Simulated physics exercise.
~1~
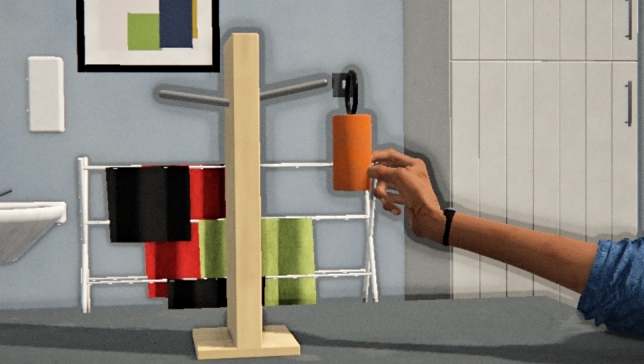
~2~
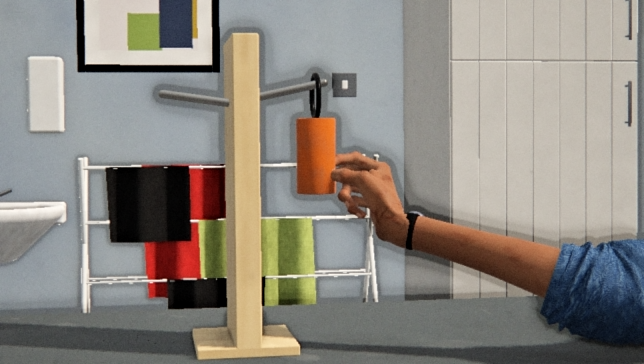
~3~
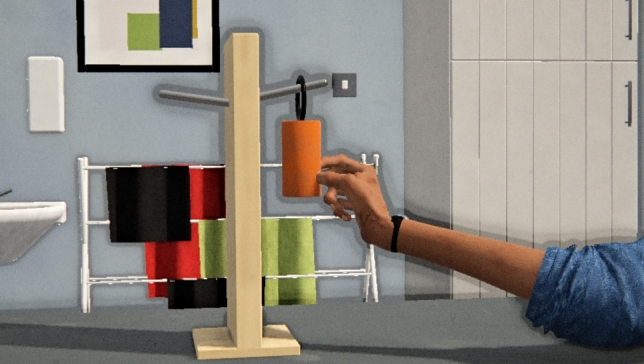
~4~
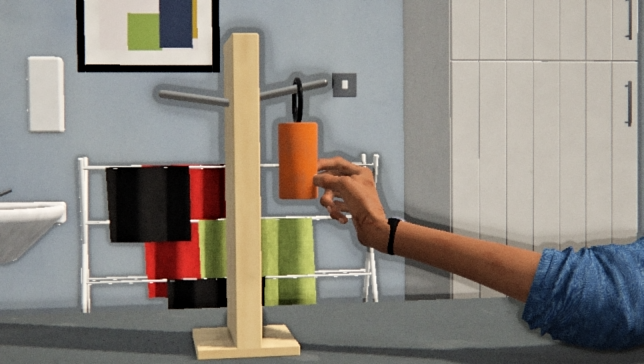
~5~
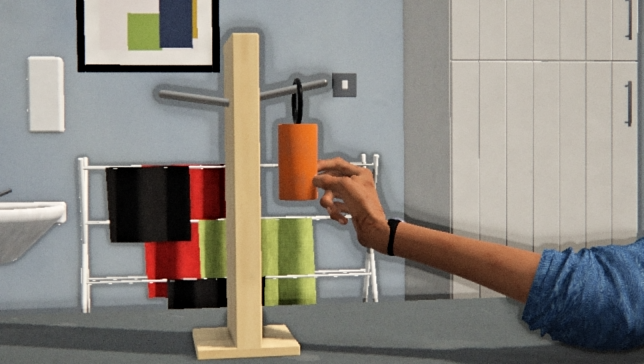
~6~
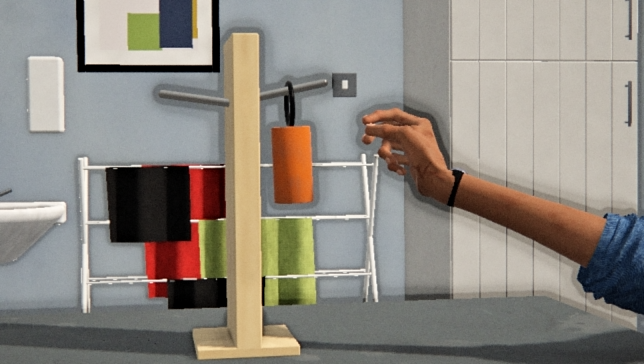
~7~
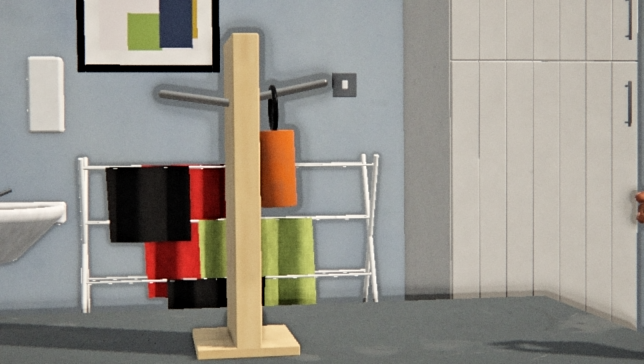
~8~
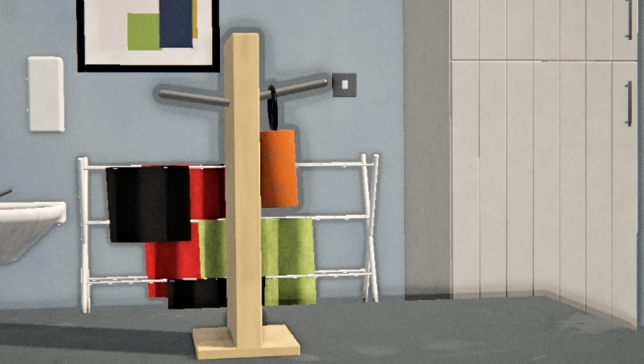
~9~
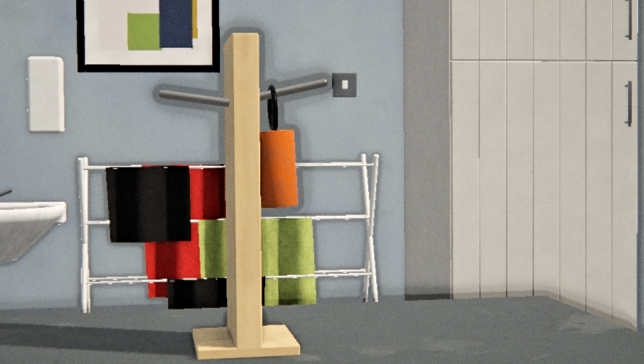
The video shows a hand hanging an orange cylinder by its black loop on a grey peg of a wooden stand, moving it left along the peg. The hand lets go and withdraws right, and the cylinder slides slightly further toward the post and stays hanging.
